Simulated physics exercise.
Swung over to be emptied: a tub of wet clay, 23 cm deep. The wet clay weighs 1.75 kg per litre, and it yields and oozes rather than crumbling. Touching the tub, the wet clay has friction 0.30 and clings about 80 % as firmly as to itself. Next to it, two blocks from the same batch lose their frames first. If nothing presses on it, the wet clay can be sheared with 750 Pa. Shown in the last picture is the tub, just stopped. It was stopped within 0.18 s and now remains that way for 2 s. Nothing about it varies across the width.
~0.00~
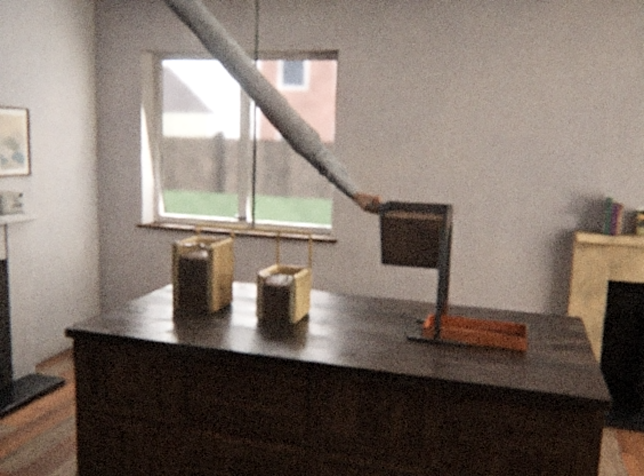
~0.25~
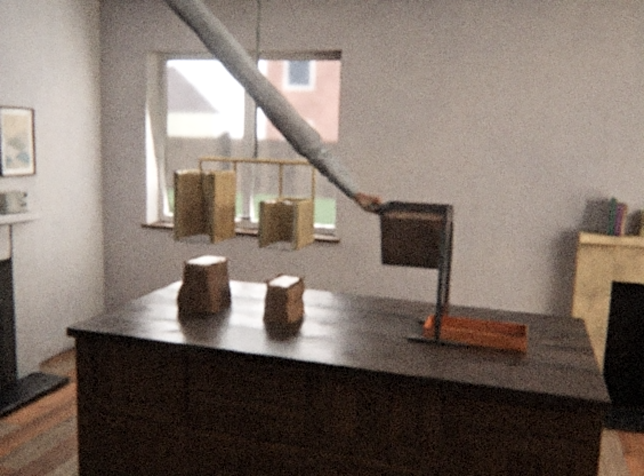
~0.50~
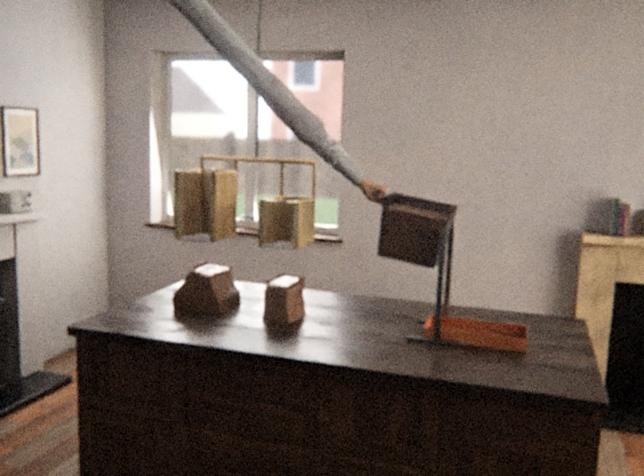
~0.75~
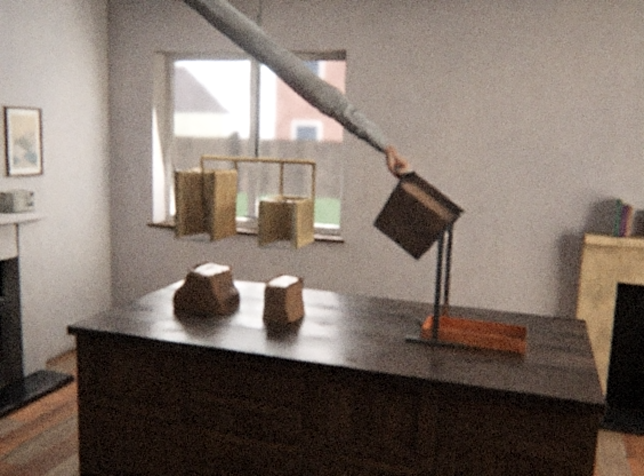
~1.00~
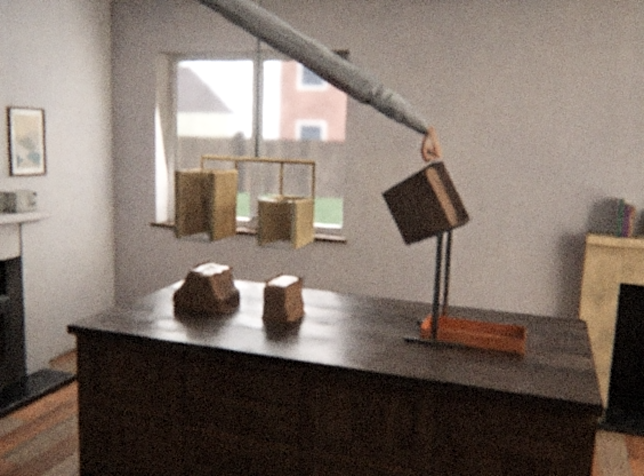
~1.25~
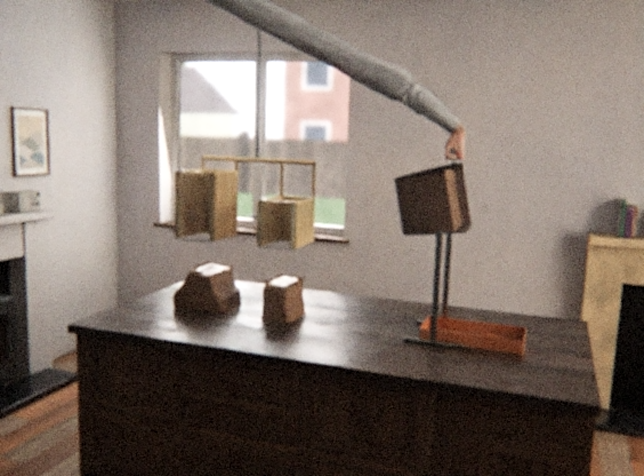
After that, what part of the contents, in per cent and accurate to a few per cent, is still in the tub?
The part still in the tub is near 100 out of 100.
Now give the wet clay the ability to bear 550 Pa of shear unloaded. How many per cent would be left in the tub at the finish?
80 %.
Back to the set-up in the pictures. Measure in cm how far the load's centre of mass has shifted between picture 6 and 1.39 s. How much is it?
About 0 cm.
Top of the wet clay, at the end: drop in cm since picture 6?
Roughly 1 cm.
By 1.39 s, the tub is at 78 degrees and holds 100 %.
By 1.56 s, the tub is at 78 degrees and holds 100 %.
By 1.73 s, the tub is at 78 degrees and holds 100 %.
By 1.90 s, the tub is at 78 degrees and holds 100 %.
By 3.25 s, at the end, the tub is at 78 degrees and holds 100 %.
